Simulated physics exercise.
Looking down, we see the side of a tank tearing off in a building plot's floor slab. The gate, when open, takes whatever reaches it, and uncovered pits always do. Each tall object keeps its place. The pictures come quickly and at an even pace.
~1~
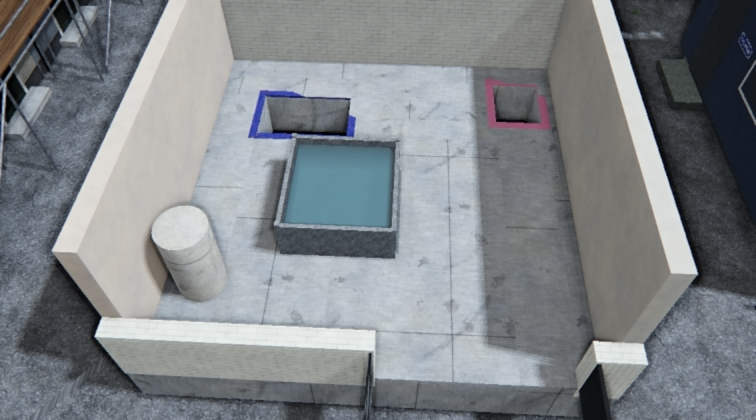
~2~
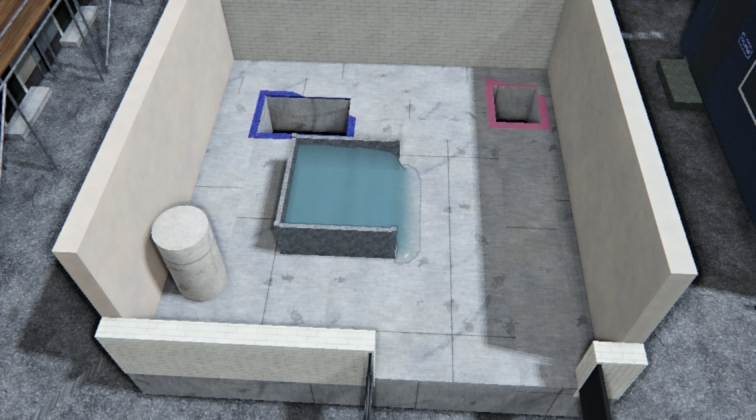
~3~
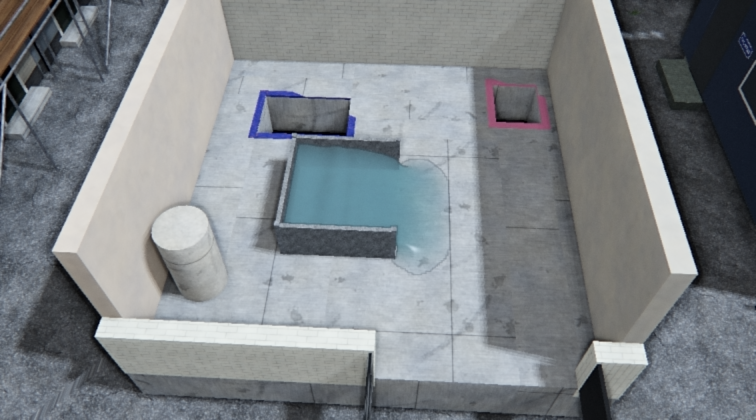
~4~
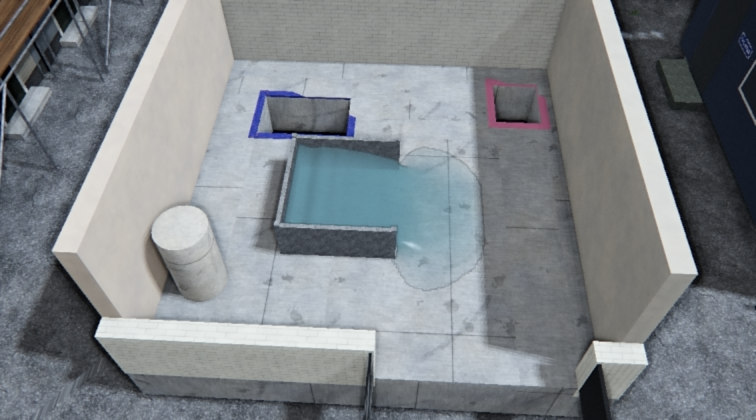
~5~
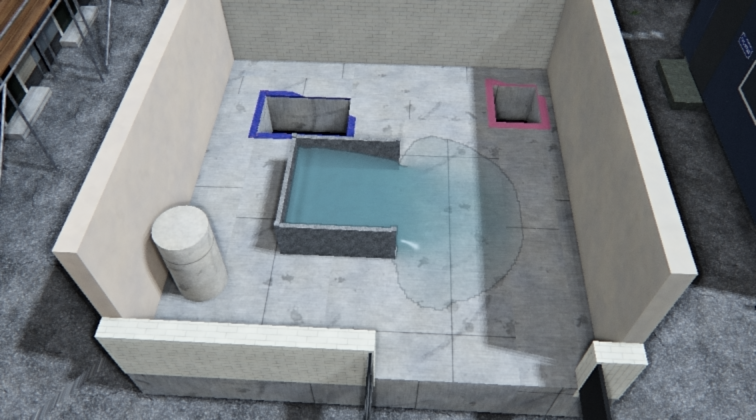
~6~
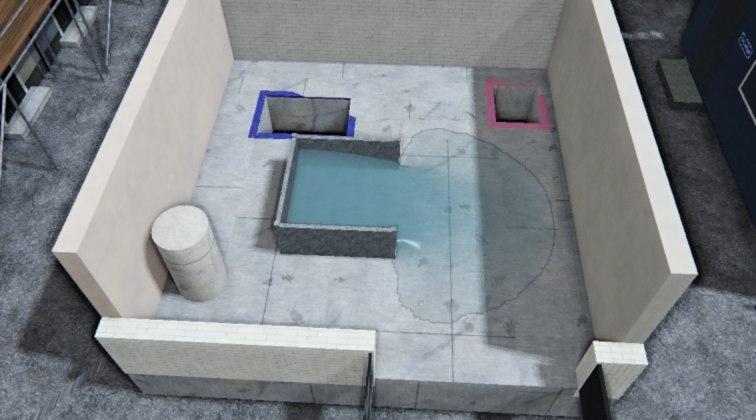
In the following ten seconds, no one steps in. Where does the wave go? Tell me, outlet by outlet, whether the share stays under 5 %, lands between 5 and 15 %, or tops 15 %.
I'd say the gate drains a lot - upwards of fifteen per cent. I'd say the blue pit drains very little - not reaching five per cent. I'd say the pink pit drains a lot - upwards of fifteen per cent.
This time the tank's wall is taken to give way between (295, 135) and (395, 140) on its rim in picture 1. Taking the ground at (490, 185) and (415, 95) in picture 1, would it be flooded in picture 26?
In order: Spared and swamped.
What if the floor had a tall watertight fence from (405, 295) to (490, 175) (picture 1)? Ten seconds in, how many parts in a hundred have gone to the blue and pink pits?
Estimated shares: Blue 8 percent, pink 40 percent.
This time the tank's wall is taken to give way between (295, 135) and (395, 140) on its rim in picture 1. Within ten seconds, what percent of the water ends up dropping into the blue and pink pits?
Roughly, in per cent: Blue 55, pink 20.
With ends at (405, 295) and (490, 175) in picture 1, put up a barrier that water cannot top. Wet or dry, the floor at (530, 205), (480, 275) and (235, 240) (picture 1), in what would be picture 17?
Spared; spared; spared.
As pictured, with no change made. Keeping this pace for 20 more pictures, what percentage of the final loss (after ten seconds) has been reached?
Close to 40 per cent, I'd say.
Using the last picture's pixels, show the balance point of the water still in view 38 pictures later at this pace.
About (459, 218).
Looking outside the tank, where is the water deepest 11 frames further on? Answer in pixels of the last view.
(587, 355).
A moment on, water covers 35 % of the floor; the gate 0 %, the blue pit 0 %, the pink pit 0 %.
Next, water covers 35 % of the floor; the gate 2 %, the blue pit 0 %, the pink pit 4 %.
Then, water covers 40 % of the floor; the gate 12 %, the blue pit 0 %, the pink pit 14 %.
Later, water covers 55 % of the floor; the gate 28 %, the blue pit 0 %, the pink pit 22 %.
In the end, water covers 50 % of the floor; the gate 40 %, the blue pit 2 %, the pink pit 25 %.
